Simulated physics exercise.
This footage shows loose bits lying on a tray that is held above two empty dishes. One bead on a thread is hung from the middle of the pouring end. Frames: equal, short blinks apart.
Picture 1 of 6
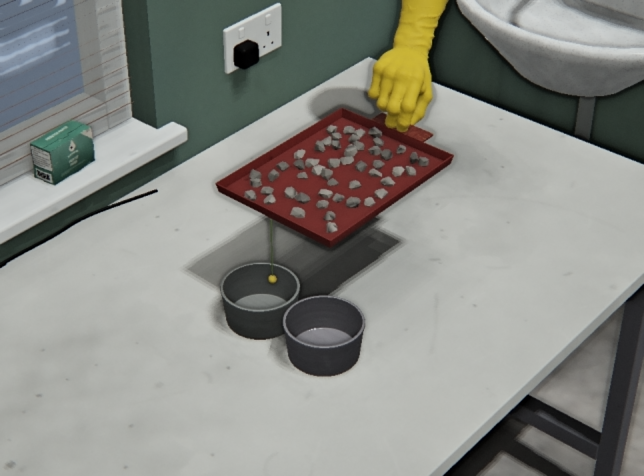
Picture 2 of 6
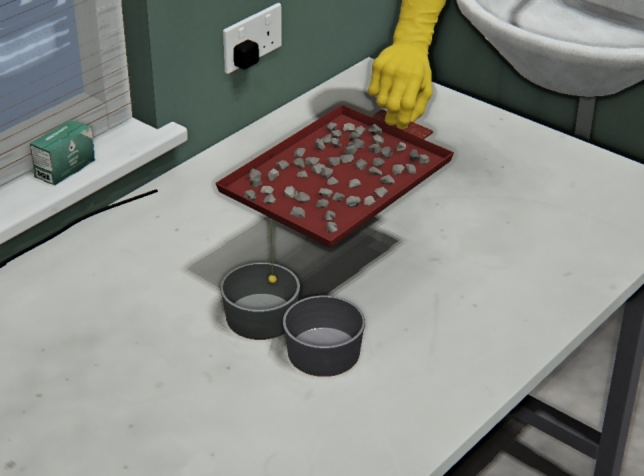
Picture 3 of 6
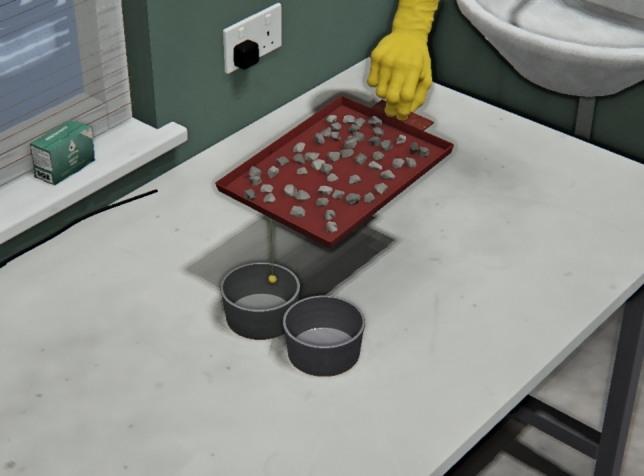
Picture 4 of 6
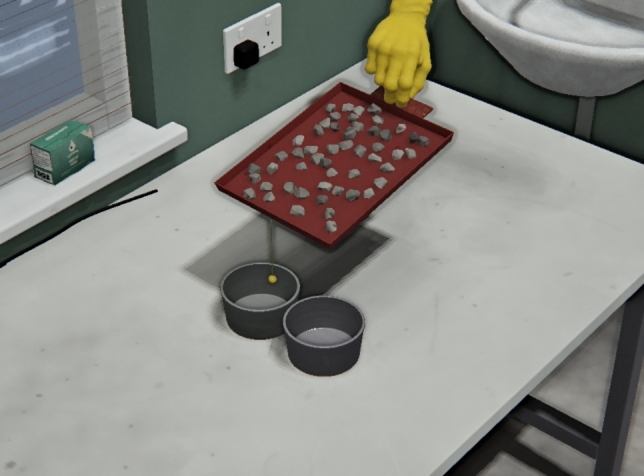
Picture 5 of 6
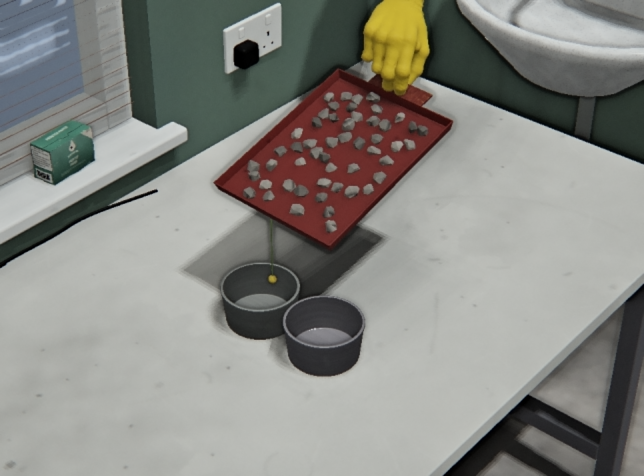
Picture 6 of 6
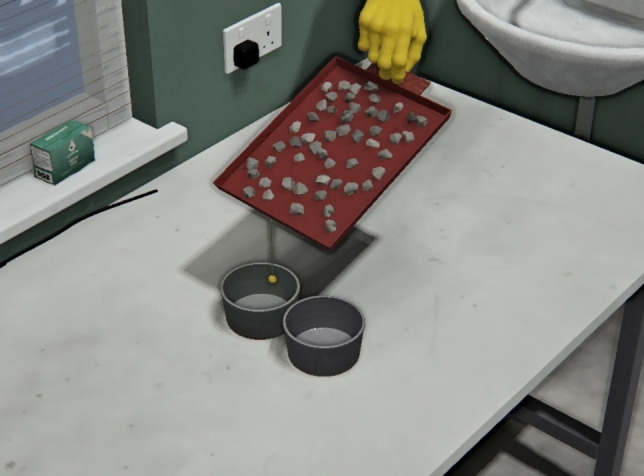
A yellow-gloved hand held a red tray of gravel bits above two empty dark dishes on a white table, then gradually raised the handle end, tilting the tray toward the dishes.
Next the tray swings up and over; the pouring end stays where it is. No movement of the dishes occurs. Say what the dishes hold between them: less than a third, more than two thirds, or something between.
The share caught is moderate, one third to two thirds.
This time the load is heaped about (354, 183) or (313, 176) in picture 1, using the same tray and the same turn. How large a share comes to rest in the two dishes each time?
In order, 60 per cent then 50 per cent.
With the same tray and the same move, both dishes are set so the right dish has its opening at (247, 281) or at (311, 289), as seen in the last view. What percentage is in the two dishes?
Close to 10 in a hundred, then close to 0 in a hundred.
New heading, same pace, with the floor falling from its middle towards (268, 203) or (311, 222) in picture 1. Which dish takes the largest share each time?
One after the other: The leftmost dish, the rightmost dish.
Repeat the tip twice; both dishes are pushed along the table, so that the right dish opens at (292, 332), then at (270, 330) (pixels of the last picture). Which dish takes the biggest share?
The first time it's the one placed on the right, and the second time it's the one placed on the right.
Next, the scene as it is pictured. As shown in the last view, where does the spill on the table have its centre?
I'd put the middle at roughly (242, 368).
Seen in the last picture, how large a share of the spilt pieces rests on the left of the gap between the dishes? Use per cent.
I'd put it at close to 90 per cent.
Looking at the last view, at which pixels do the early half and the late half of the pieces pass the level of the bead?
It passes near (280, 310) first and then near (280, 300).
Shortly afterwards, tray tipped steeply; all but a few on the tray; a little in the air.
Next, tray tipped right over; near a quarter on the tray; near a quarter in the right dish; a little in the left dish; near a third outside both; a little in the air.
Some moments later, tray tipped past a quarter turn; near a quarter in the right dish; near a quarter in the left dish; near half outside both.
In the end, tray tipped past a quarter turn; near a quarter in the right dish; near a quarter in the left dish; near half outside both.
